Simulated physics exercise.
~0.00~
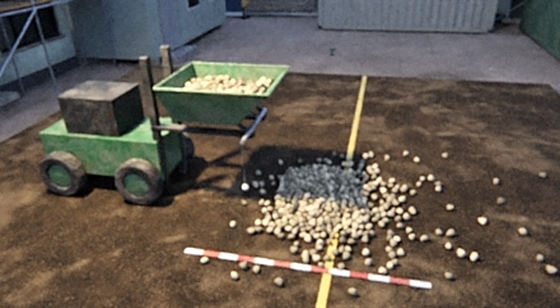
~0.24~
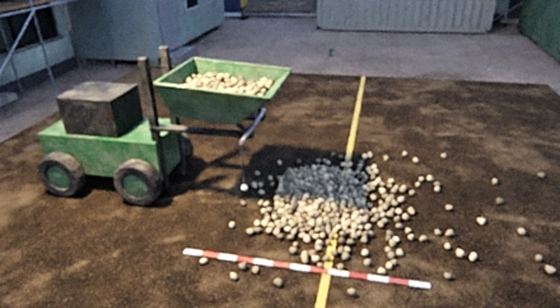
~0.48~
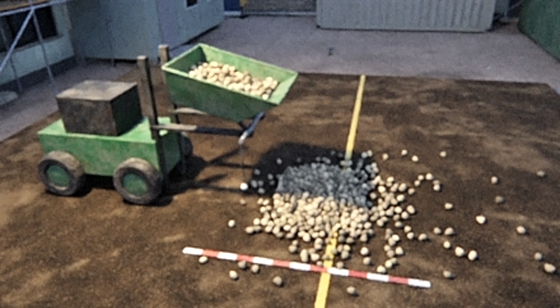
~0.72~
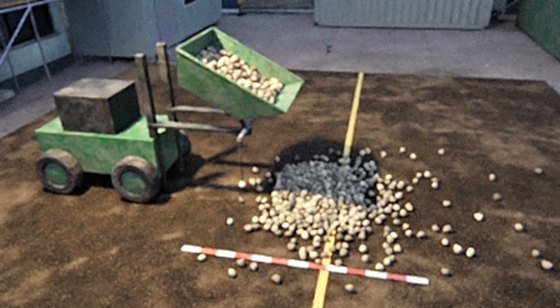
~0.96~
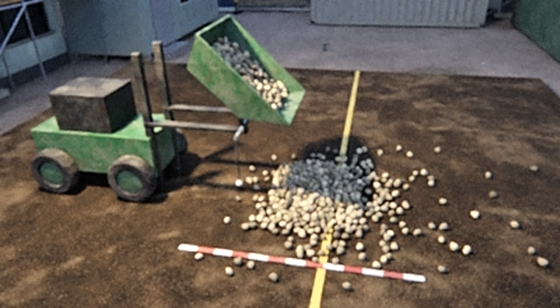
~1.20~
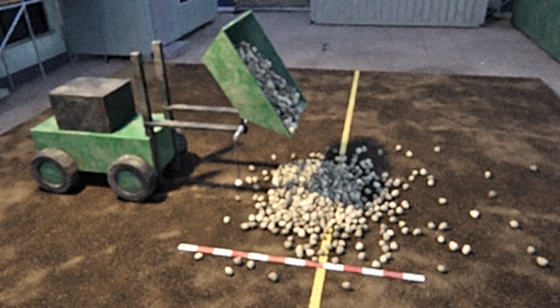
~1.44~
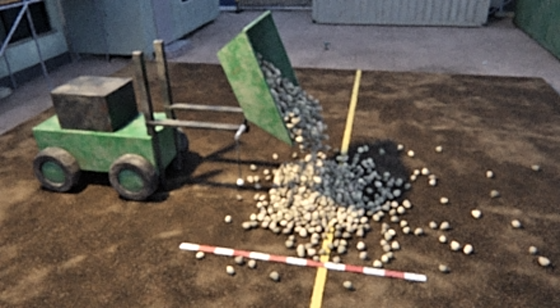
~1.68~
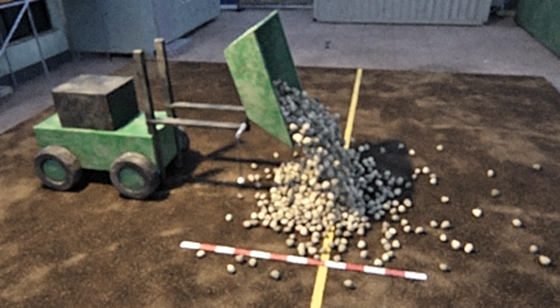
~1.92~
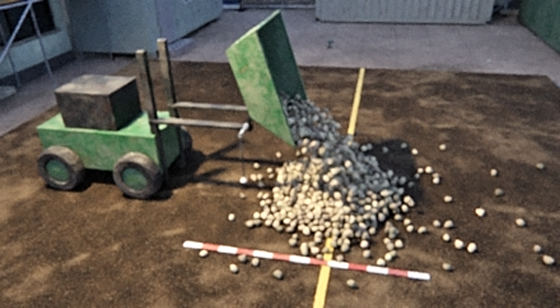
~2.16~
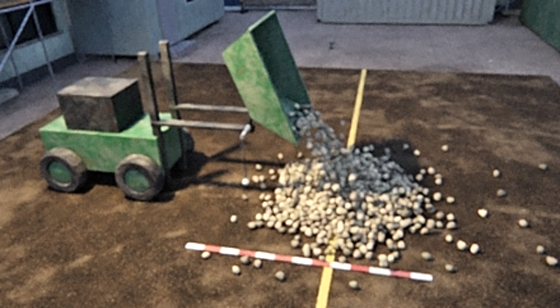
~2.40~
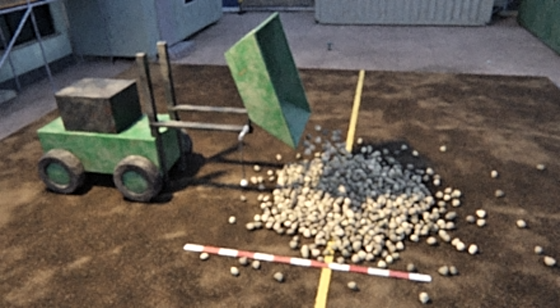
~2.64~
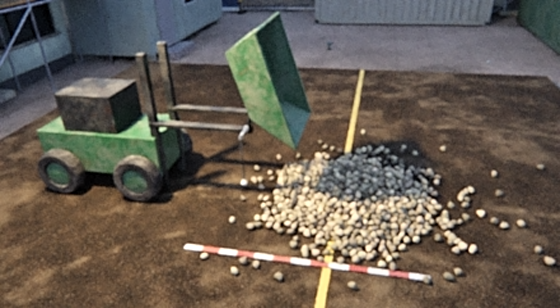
A green forklift tips its skip and pours smooth stones onto the pile, emptying it completely.
